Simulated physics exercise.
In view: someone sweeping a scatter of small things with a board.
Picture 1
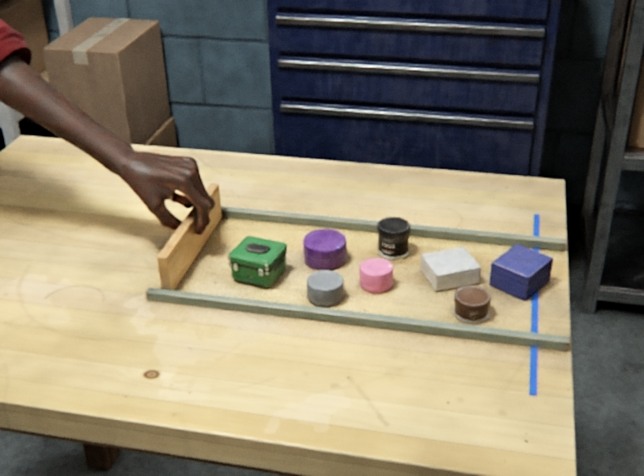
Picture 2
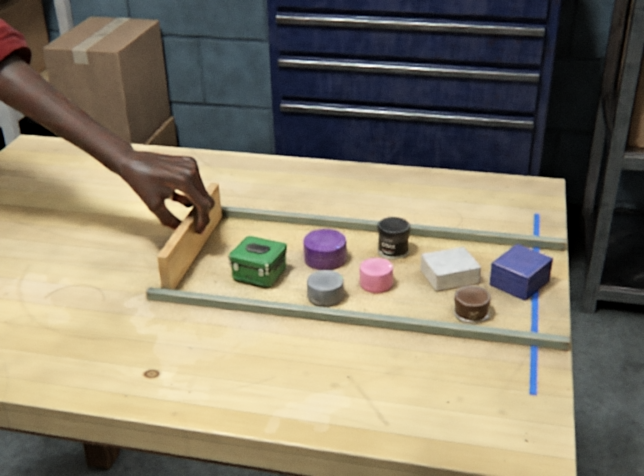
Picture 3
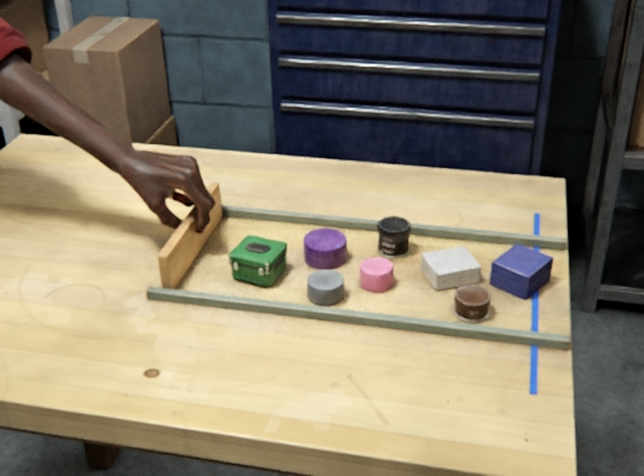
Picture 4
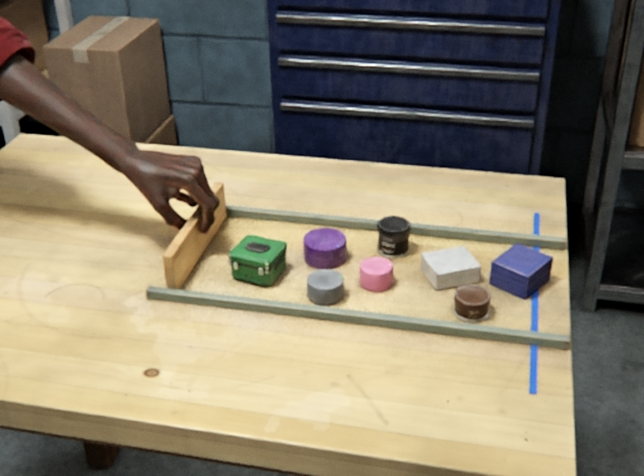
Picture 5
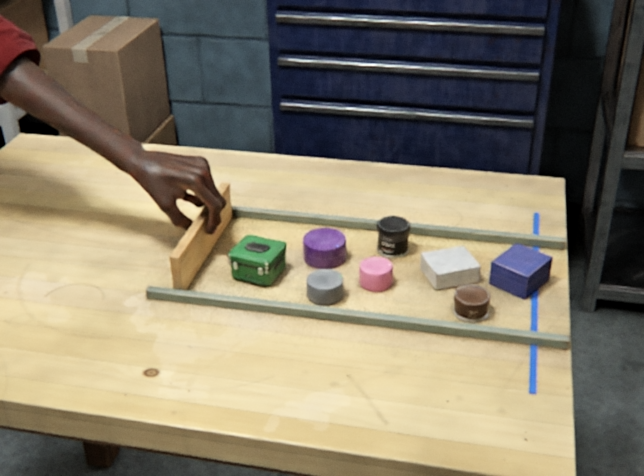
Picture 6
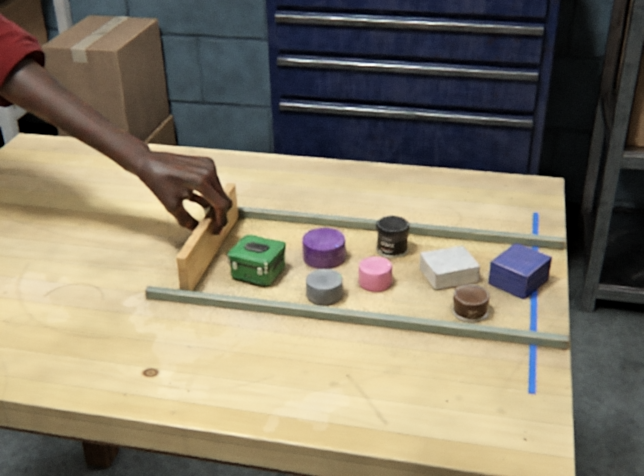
Hand sliding an upright wooden board slightly right between two rails toward a green case, while the scattered small containers stay still.
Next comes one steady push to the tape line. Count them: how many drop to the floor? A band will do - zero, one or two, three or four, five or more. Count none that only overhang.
Answer - three or four.
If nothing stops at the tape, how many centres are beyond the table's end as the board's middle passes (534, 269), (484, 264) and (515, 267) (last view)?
Past the end: 4, 1 and 4.
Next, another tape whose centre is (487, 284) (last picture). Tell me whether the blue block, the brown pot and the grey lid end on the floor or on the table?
Going one by one, the blue block ends up off, the brown pot is not lost, the grey lid is not lost.
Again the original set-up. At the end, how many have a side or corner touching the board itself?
At rest, 4 are in contact.
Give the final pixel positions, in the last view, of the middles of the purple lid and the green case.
Middles: Around (558, 269) and around (560, 292).
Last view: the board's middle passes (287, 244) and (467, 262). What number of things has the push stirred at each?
Note: First position 3; second position 8.
Soon after, none off yet; blue block at rest near (520, 270); brown pot at rest near (471, 303); white block at rest near (449, 267).
Then, none off yet; blue block at rest near (520, 270); brown pot moving near (476, 305); white block moved a little near (464, 266).
Further on, none off yet; blue block tipped well over near (588, 289); brown pot moved well along near (529, 317); white block moved well along near (545, 273).
At rest, the number that fall off is three or four; fallen, pink lid, white block, brown pot and blue block.
